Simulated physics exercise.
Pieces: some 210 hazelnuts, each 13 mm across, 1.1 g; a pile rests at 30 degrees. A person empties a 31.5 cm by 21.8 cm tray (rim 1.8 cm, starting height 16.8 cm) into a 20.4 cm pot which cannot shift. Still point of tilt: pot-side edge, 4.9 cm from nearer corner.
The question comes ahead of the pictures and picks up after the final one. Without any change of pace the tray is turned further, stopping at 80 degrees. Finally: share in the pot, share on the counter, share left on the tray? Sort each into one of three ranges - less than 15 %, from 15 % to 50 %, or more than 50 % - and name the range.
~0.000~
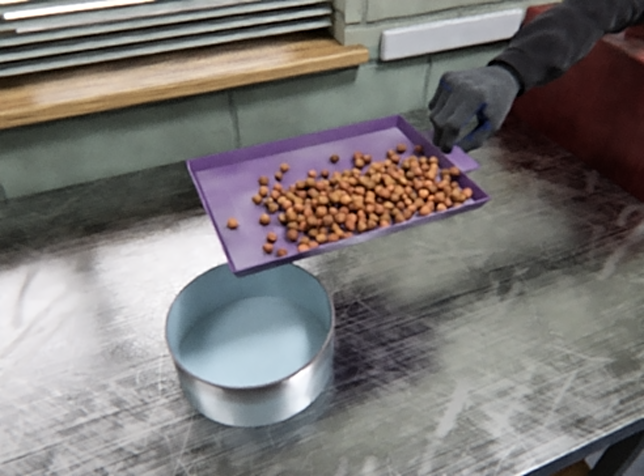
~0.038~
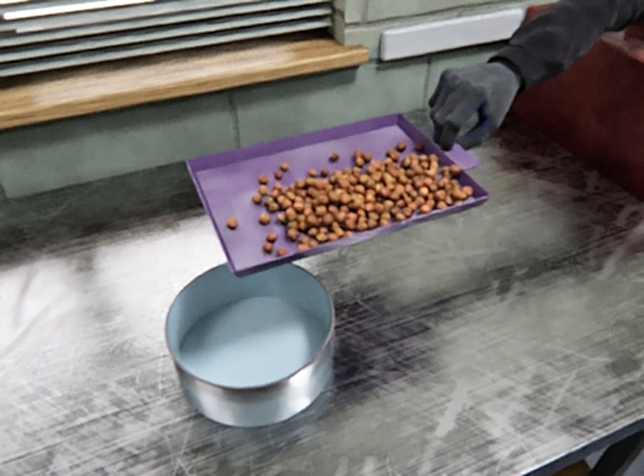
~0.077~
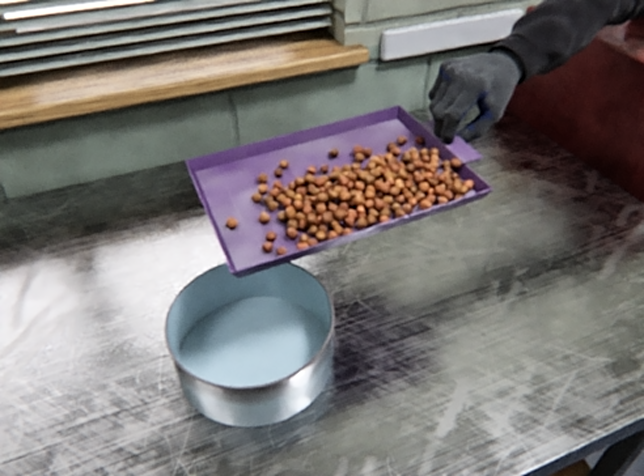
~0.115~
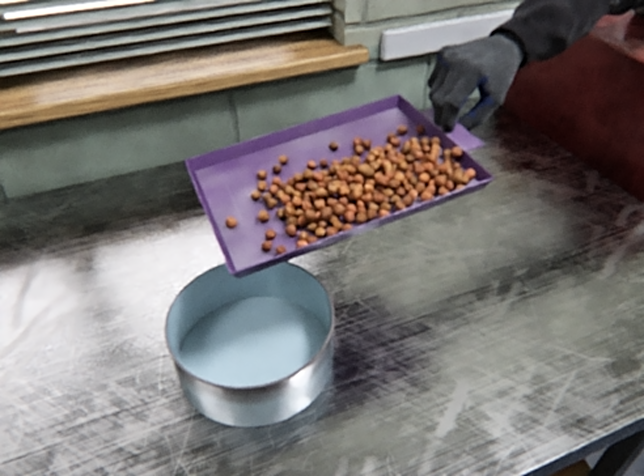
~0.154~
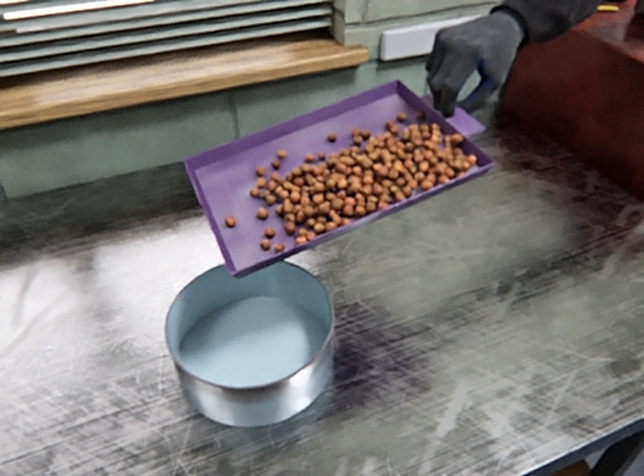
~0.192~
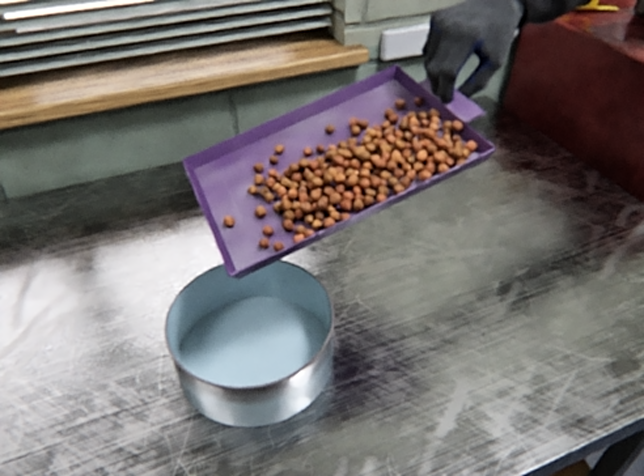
Ranges: Pot: From 15 % to 50 %; counter: More than 50 %; tray: Less than 15 %.
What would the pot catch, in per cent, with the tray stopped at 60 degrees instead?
In that case, near 30 percent.
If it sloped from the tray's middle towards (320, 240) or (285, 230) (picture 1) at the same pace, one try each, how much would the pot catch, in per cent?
The share comes to roughly 75 in a hundred, then roughly 80 in a hundred.
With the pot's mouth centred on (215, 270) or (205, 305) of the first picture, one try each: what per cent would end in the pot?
I'd say close to 45 percent for the first spot and 75 percent for the second.
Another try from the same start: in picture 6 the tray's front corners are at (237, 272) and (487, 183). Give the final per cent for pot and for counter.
Pot: 85, counter: 15.
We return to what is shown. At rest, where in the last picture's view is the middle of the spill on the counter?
Middle of the spill at rest: Roughly (68, 353).
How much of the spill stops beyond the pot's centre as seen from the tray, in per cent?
I'd put it at close to 100 per cent.
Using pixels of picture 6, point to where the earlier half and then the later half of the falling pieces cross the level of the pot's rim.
I'd mark about (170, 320) for the first half and about (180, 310) for the second.
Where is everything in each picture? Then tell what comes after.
In the first frame, tray tilt 0 degrees, front corners at (237, 266) and (483, 196); middle of the pieces at (370, 197); pot at (250, 315).
In the second frame, tray tilt 1 degrees, front corners at (237, 266) and (483, 194); middle of the pieces at (370, 195).
In the third frame, tray tilt 3 degrees, front corners at (236, 266) and (484, 187); middle of the pieces at (370, 191).
In the fourth frame, tray tilt 6 degrees, front corners at (235, 267) and (486, 176), lowest corner left front; middle of the pieces at (370, 184).
In the fifth frame, tray tilt 10 degrees, front corners at (234, 268) and (487, 162), lowest corner left front; middle of the pieces at (369, 176).
In the sixth frame, tray tilt 14 degrees, front corners at (233, 268) and (487, 148), lowest corner left front; middle of the pieces at (356, 165); pot at (250, 315). The tray's pace is about 105 degrees a second.
After 0.50 s, tilt 47 degrees; the tray holds 100 %, the pot 0 %.
After 0.70 s, tilt 68 degrees; the tray holds 65 %, the pot 5 %.
After 1.03 s, tilt 80 degrees; the tray holds 0 %, the pot 35 %.
In the end, at 2.1 s, pot 40 %, counter 60 %, tray 0 %.
